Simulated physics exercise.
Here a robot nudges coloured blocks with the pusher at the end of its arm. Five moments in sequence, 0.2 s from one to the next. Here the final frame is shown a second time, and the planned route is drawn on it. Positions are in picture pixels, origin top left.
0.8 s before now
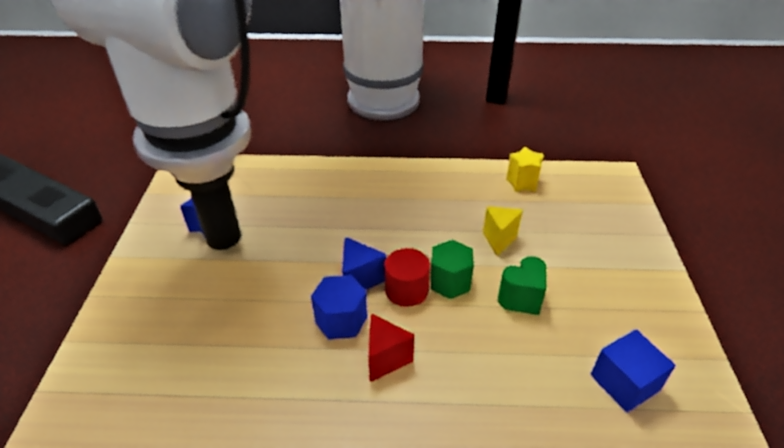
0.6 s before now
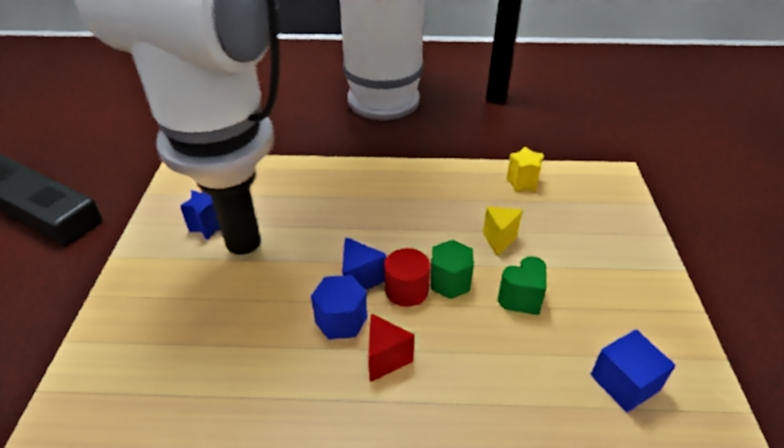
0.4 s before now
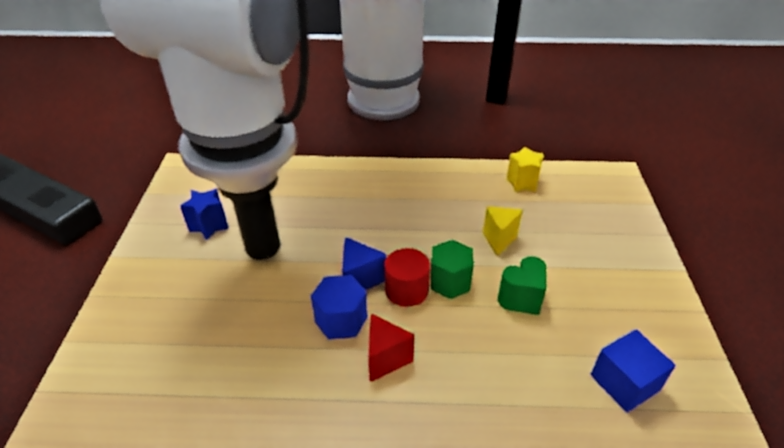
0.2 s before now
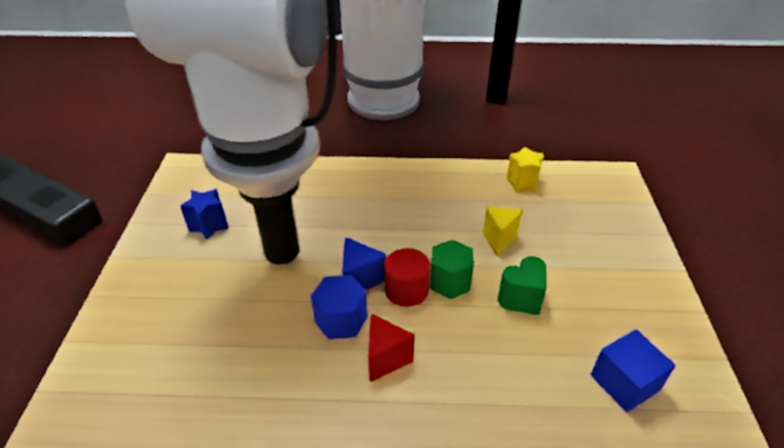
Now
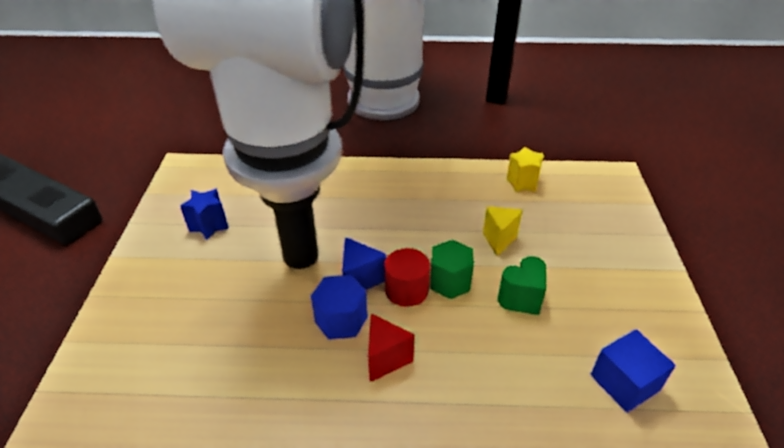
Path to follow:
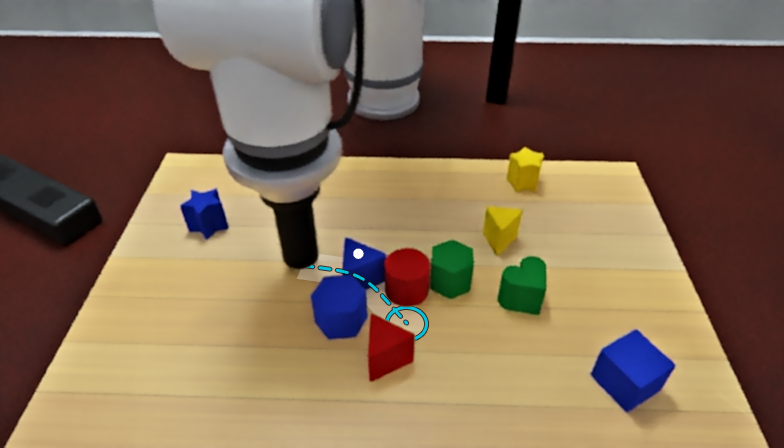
The clip opens with a robot arm holding its black pusher near a blue star at the left of a wooden board scattered with coloured blocks. The arm moves steadily right and slightly nearer the viewer, uncovering the star and bringing the pusher close to the blue triangle, while every block stays still.
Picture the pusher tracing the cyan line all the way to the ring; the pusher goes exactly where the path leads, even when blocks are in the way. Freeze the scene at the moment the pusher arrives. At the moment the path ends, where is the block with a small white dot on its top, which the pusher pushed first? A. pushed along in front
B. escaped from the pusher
The one that fits is A, pushed along in front.
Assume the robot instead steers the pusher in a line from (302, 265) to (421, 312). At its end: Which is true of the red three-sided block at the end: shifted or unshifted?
By then it is still where it was.
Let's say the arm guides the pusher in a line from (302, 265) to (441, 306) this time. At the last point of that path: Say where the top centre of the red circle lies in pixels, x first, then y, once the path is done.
Its top middle will sit at (486, 292).
The drawn path runs from (302, 265) by way of (345, 272) and (379, 293) to (407, 323); the dot is on the blue three-sided block.
What follows on the original path. One third of the way, pusher at (345, 263); blue three-sided block at (373, 260), turned 20° clockwise; red circle at (421, 272); green six-sided block at (459, 256), turned 20° anticlockwise.
Two thirds of the way, pusher at (379, 284); blue three-sided block at (401, 289), turned 65° clockwise; red circle at (441, 287); green six-sided block at (460, 256), turned 25° anticlockwise.
At the end, pusher at (407, 314); blue six-sided block not moved; blue three-sided block at (438, 317), turned 30° clockwise; red circle at (465, 292); green six-sided block at (460, 256), turned 25° anticlockwise.
